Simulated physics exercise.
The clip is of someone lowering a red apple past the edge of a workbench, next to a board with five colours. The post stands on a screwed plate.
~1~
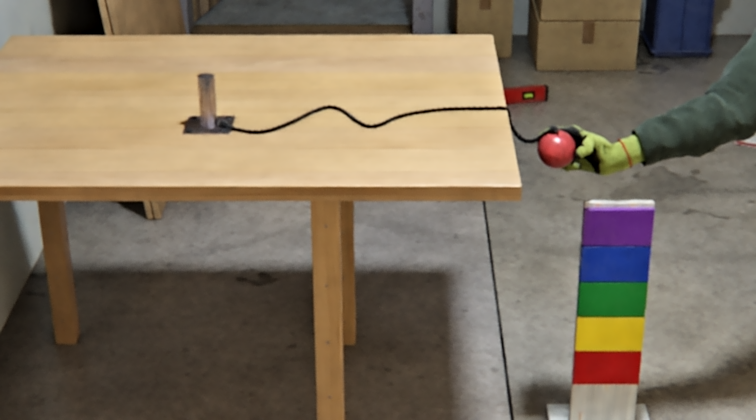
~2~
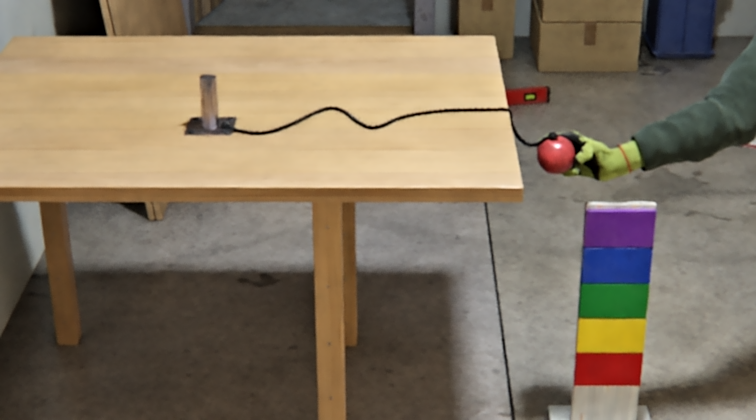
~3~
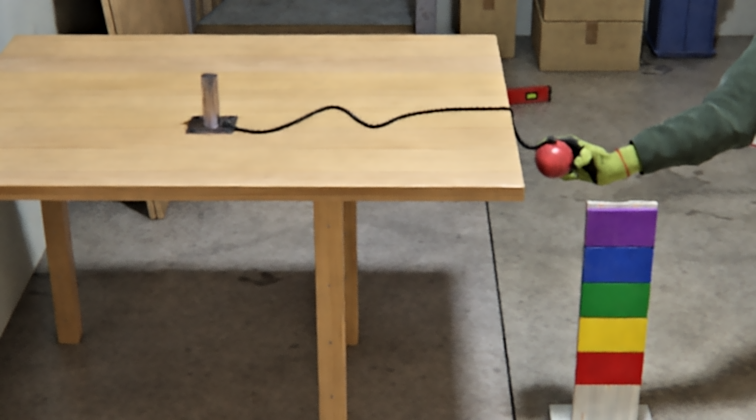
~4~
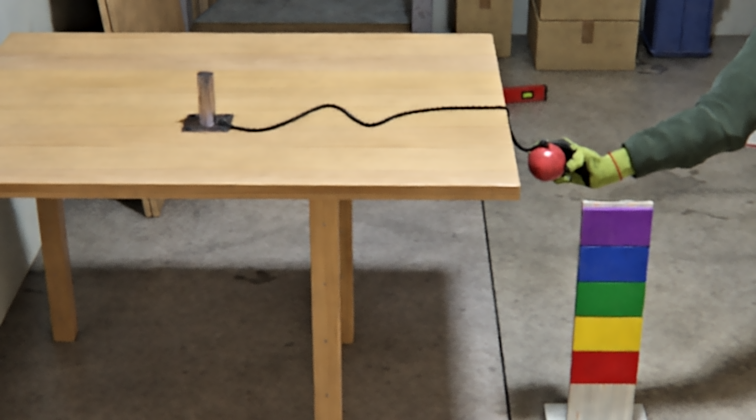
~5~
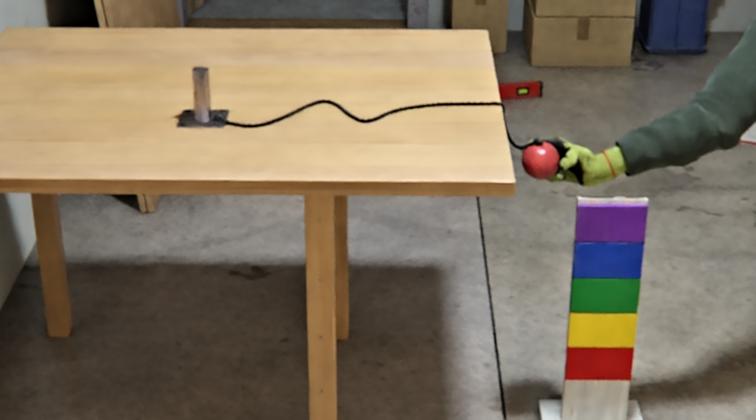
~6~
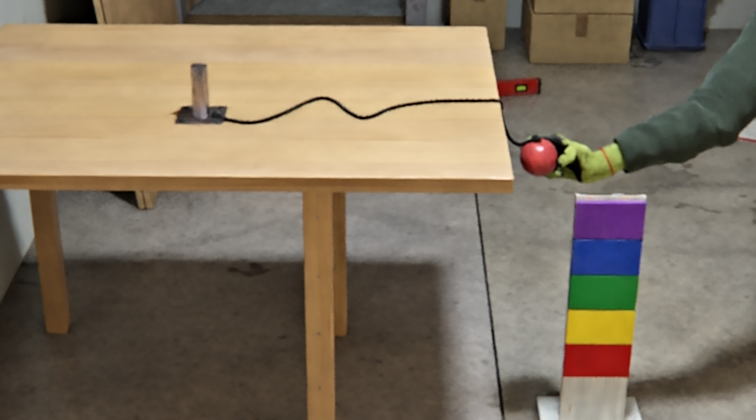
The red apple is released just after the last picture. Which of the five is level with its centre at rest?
Its centre hangs level with the blue band.
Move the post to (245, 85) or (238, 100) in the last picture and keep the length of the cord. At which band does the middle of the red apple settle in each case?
In that order: Green; green.
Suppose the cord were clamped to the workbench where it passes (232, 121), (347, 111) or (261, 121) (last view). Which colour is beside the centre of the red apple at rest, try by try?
One after the other, blue; purple; blue.
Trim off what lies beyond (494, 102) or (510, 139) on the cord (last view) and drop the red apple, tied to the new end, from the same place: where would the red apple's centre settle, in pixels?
About (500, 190) and (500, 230).
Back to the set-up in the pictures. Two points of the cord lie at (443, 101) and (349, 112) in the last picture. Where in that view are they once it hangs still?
Near (502, 131) and (404, 111).
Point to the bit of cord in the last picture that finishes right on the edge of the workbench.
At (425, 103), roughly.
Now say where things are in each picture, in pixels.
Red apple (556, 149); purple (618, 228); blue (615, 265); green (613, 300); yellow (610, 335); red (607, 369), in the first picture.
Red apple (556, 155); cord through (253, 133) (313, 114) (361, 124) (421, 114) (498, 110), in the second picture.
Red apple (554, 159), in the third picture.
Red apple (547, 162); cord through (250, 131) (310, 111) (359, 122) (419, 111) (495, 108), in the fourth picture.
Red apple (540, 160), in the fifth picture.
Red apple (539, 157); cord through (244, 123) (304, 104) (352, 114) (412, 104) (489, 101), in the sixth picture.
Soon after, apple near (483, 256); level with blue.
Then, apple near (506, 264); level with blue.
At rest, apple near (497, 263); level with blue. Its middle rests at the blue band.
